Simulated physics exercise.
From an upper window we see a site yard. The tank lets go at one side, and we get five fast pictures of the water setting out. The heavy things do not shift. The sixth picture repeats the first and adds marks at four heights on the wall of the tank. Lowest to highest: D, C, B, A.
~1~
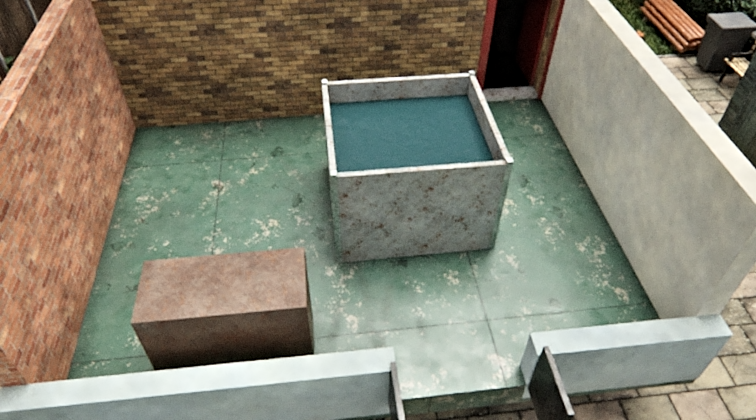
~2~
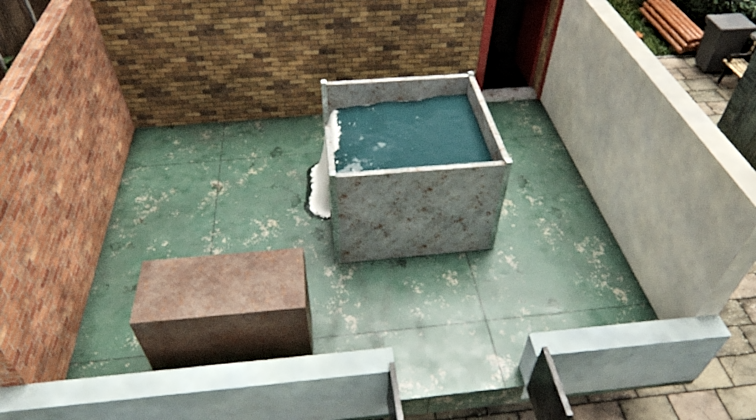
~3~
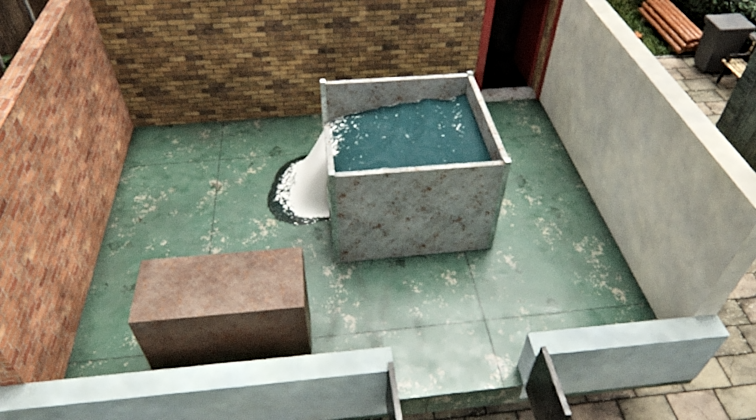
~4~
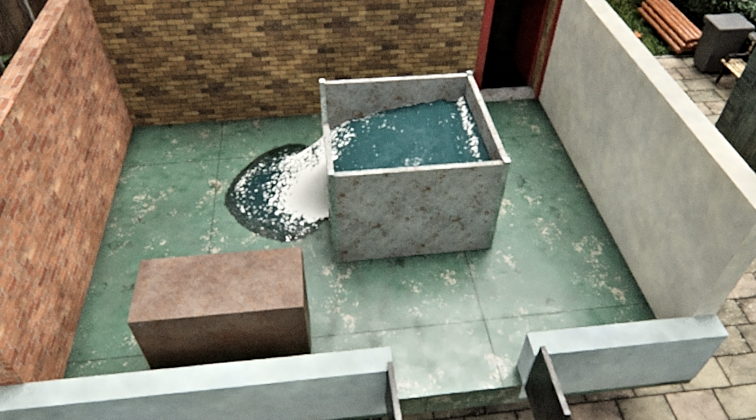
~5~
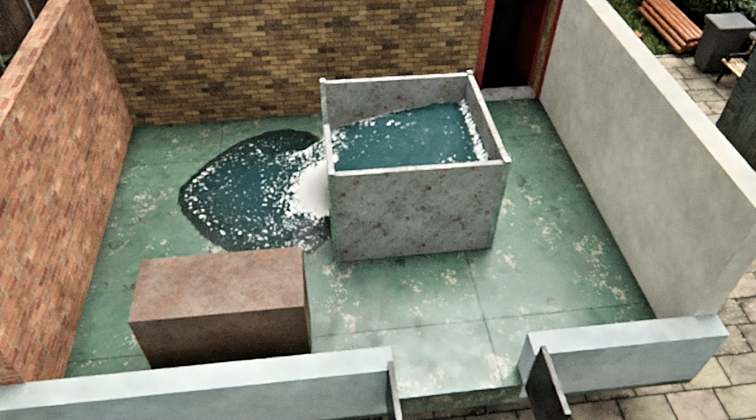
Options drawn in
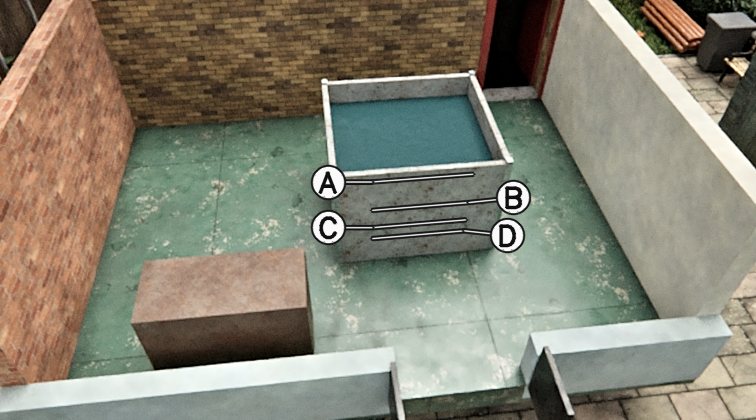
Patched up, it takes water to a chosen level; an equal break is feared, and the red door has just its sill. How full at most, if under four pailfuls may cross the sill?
Go for B.
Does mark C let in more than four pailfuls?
No, not at all.
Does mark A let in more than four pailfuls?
Yes, it does.
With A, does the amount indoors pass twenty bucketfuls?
No, it does not.
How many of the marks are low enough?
Three.
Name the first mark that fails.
That is mark A.
In white, A at (423, 178); B at (420, 206); C at (419, 223); D at (418, 234); from the bottom up D, C, B, A.
If A is chosen, about 7 bucketfuls get in.
If B is chosen, nothing gets over.
If C is chosen, nothing gets over.
If D is chosen, nothing gets over.
